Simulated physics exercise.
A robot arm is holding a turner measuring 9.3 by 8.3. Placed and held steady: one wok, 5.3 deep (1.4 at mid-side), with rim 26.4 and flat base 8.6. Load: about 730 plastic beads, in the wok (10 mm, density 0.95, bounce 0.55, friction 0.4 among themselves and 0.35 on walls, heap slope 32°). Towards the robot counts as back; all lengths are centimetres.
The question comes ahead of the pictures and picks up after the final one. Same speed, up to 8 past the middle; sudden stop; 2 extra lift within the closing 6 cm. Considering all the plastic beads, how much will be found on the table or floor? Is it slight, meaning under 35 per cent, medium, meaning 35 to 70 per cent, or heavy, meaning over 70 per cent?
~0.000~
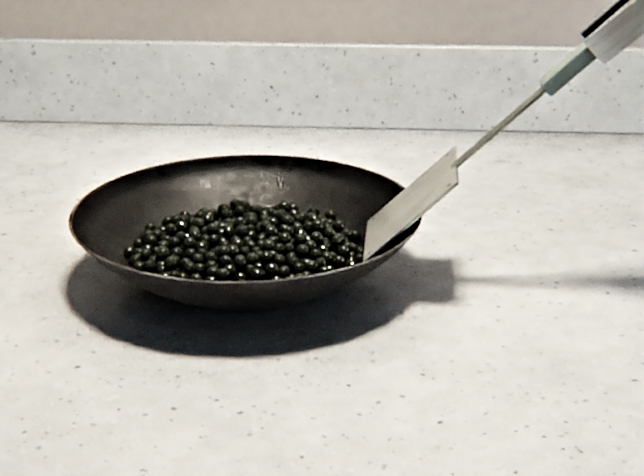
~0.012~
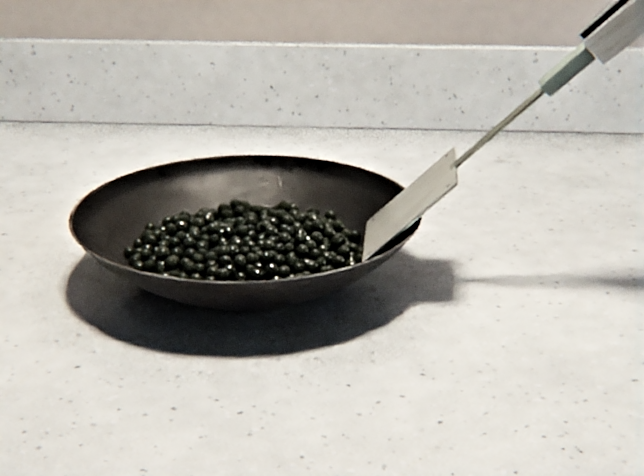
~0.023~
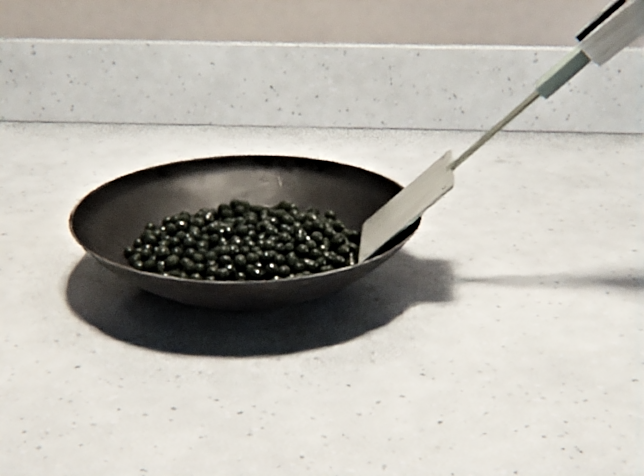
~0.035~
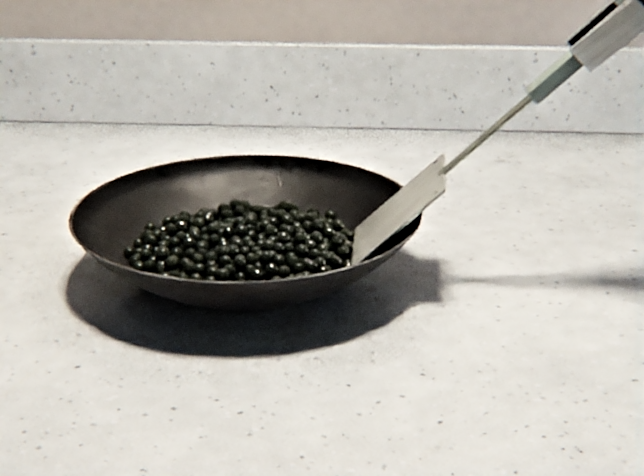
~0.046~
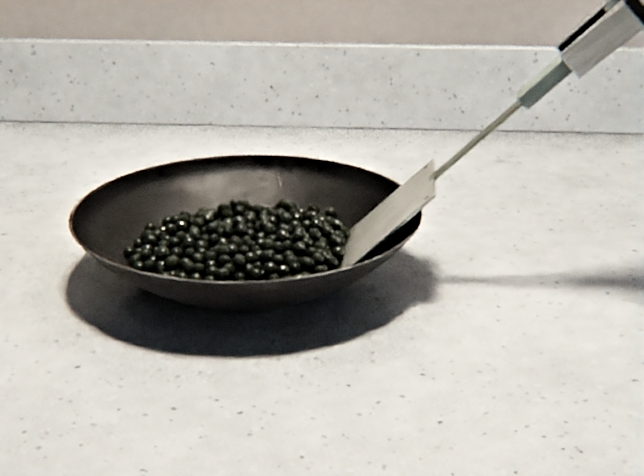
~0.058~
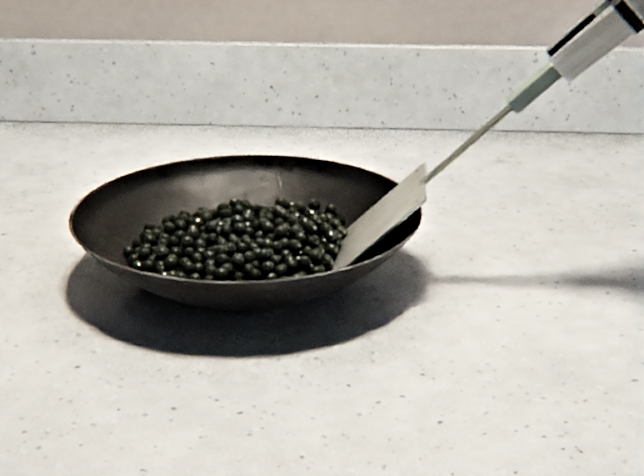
It is slight, under 35 per cent.
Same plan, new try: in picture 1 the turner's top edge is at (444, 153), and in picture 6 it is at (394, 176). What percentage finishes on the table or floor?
About 40 per cent.
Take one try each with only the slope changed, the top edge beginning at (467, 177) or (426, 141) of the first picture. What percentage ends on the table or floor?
Close to 15 and 25 percent respectively.
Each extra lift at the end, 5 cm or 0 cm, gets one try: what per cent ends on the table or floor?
Close to 15 and 15 percent respectively.
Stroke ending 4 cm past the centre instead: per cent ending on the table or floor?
That would be something like 0 in a hundred.
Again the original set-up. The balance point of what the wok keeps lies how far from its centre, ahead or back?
Forward offset: Roughly 4.0 cm.
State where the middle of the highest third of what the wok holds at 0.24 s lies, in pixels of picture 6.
I'd say close to (143, 218).
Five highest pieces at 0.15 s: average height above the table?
About 5 centimetres.
After 0.15 s, sloping 44°, highest piece 5 above the table; 733 in the wok.
After 0.24 s, sloping 44°, highest piece 7 above the table; 733 in the wok.
After 0.48 s, sloping 44°, highest piece 7 above the table; 604 in the wok, 118 on the table or floor, 11 on the blade or in flight.
After 1.53 s, sloping 44°, highest piece 6 above the table; 601 in the wok, 132 on the table or floor.
At rest, 601 in the wok, 132 on the table or floor. That is 18 % on the table or floor.
